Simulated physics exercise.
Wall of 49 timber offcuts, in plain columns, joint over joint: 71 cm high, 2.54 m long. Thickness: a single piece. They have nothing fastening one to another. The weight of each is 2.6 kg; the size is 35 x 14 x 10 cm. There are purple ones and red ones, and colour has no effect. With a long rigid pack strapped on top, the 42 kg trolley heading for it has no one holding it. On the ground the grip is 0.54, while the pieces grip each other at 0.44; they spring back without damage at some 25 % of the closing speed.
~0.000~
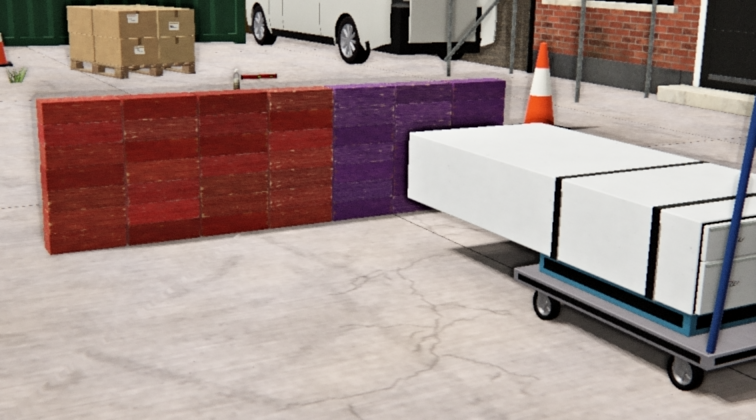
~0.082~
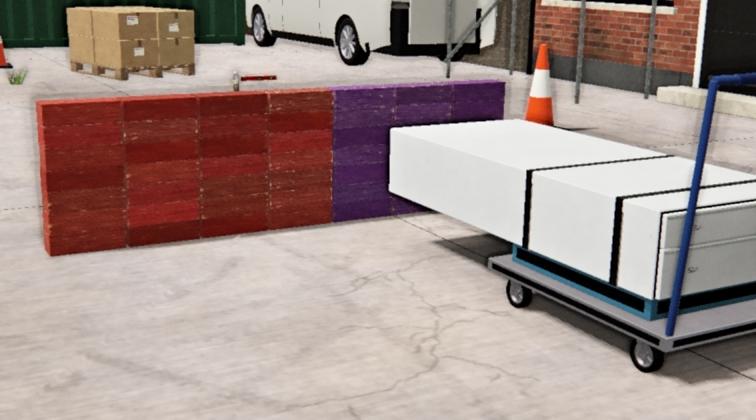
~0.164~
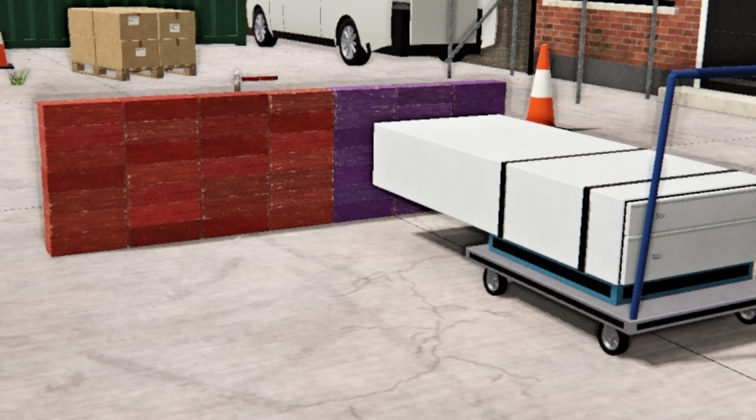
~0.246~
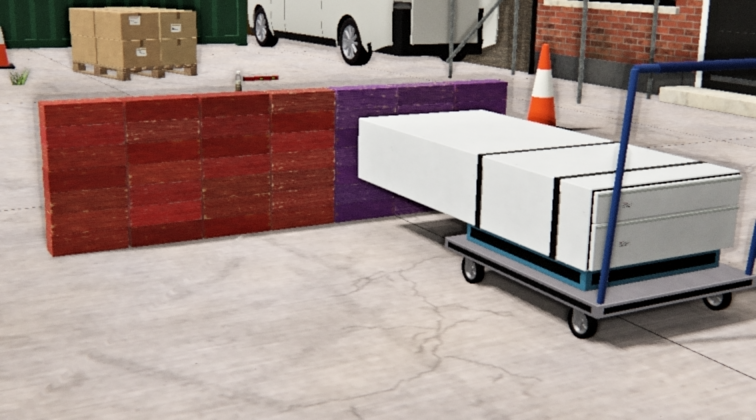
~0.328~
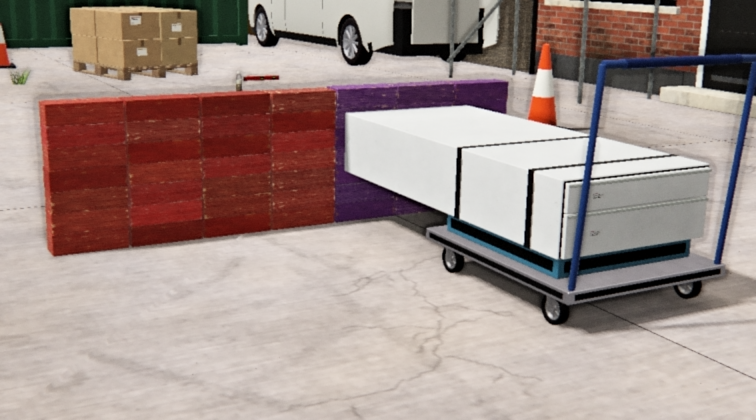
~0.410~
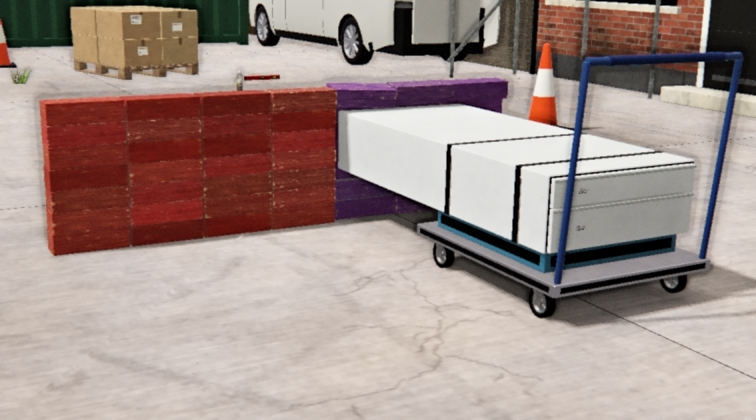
A loaded trolley rolls left toward a red and purple wall and pushes into its purple end.
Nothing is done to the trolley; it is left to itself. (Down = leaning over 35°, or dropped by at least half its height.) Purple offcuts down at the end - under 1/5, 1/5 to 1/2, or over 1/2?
My guess is the fallen part will be beyond half of them.
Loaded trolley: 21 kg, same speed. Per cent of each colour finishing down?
The split would be red 0, then purple 80 per cent.
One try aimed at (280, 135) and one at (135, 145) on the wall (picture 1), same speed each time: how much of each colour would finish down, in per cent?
First try then second: Red 40 and 60, purple 20 and 0 per cent.
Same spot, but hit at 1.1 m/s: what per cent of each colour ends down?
Result - red: 0%; purple: 100%.
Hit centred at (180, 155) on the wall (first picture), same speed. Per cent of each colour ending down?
The red ones would be 50 per cent down and the purple ones 0 per cent.
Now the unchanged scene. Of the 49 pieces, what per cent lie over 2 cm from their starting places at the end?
55 in a hundred.
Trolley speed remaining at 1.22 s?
0.7 m/s.
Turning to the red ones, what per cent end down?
For red, 0 per cent end down.
After 0.54 s, load 22 cm past the wall's line, still rolling; 8 of the 21 purple offcuts down (8 of 49 in all colours); top purple offcut 26 mm lower.
After 0.76 s, load 40 cm past the wall's line, still rolling; 14 of the 21 purple offcuts down (14 of 49 in all colours); top purple offcut 27 mm lower.
After 1.22 s, load 74 cm past the wall's line, still rolling; 15 of the 21 purple offcuts down (15 of 49 in all colours); top purple offcut 27 mm lower.
In the end (2.4 s), load 98 cm past the wall's line, stopped; 15 of the 21 purple offcuts down (15 of 49 in all colours); top purple offcut 27 mm lower; top red offcut 24 mm from its place. That is 71 per cent. From the last view, middles, top purple offcut near (275, 85), top red offcut near (297, 99).
